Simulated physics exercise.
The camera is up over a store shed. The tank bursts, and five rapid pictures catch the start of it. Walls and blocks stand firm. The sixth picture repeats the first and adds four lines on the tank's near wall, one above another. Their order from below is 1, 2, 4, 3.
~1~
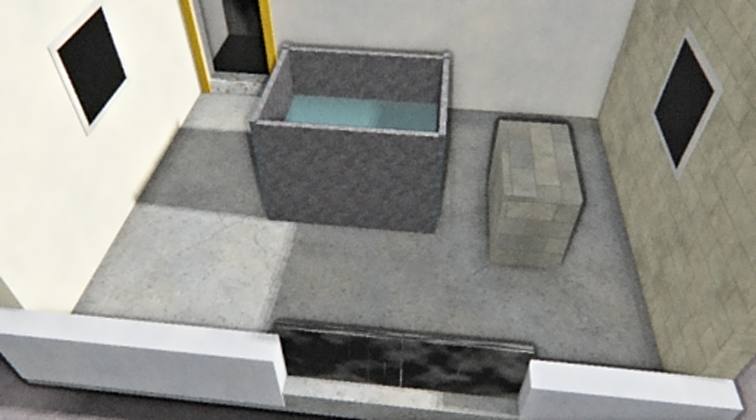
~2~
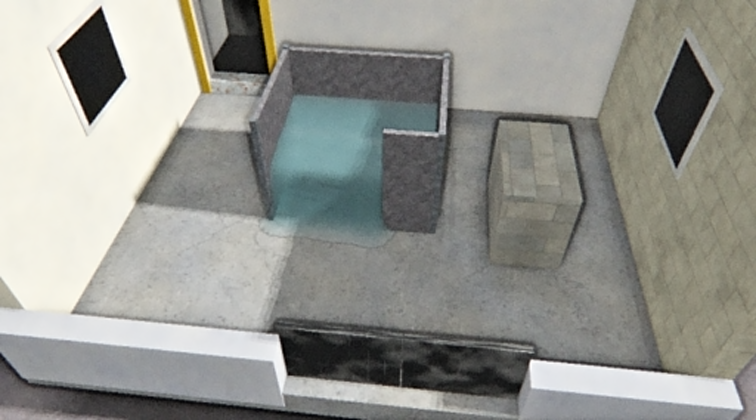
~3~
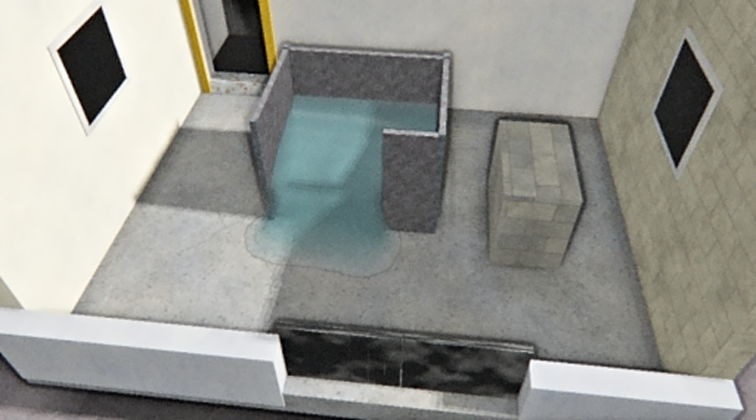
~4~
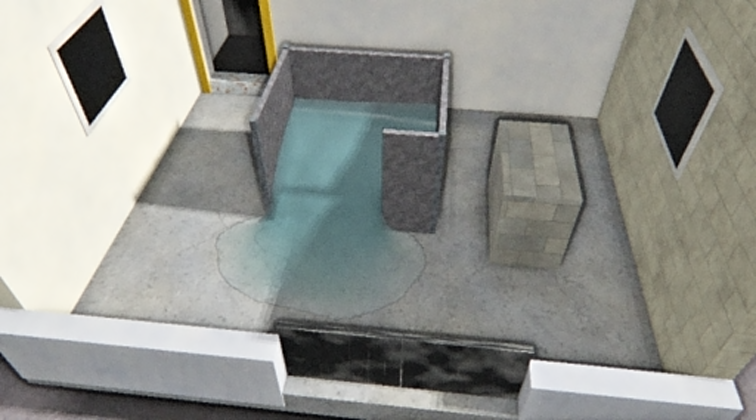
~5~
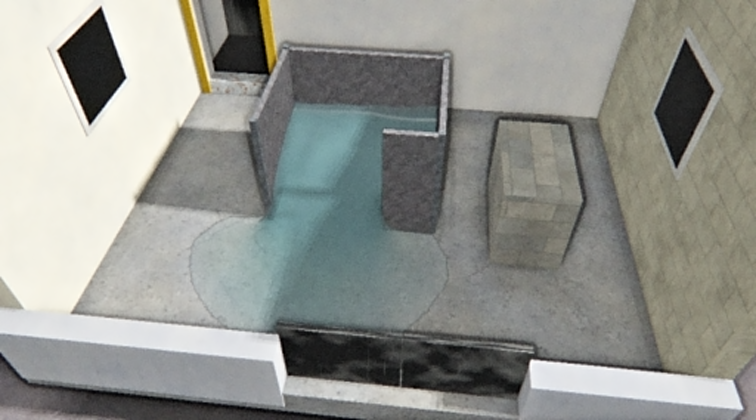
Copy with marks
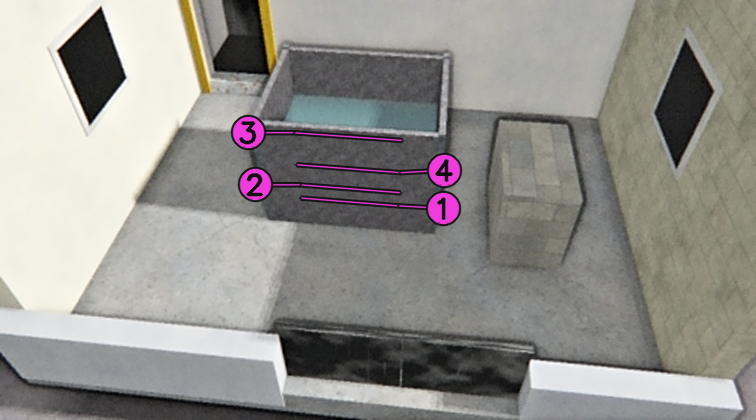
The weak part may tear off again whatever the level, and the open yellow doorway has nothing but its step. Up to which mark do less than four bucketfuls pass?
It is 4.
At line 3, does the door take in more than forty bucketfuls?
No, it does not.
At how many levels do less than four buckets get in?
Three of them.
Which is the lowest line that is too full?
3 it is.
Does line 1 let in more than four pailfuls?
No, that is safe.
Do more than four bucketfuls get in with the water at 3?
Yes, that goes wrong.
On the marked copy, 1 at (350, 201); 2 at (349, 188); 3 at (347, 136); 4 at (348, 168); from the bottom up 1, 2, 4, 3.
If 1 is chosen, nothing gets over.
If 2 is chosen, nothing gets over.
If 3 is chosen, about 13 bucketfuls get in.
If 4 is chosen, a bucket or two gets in.
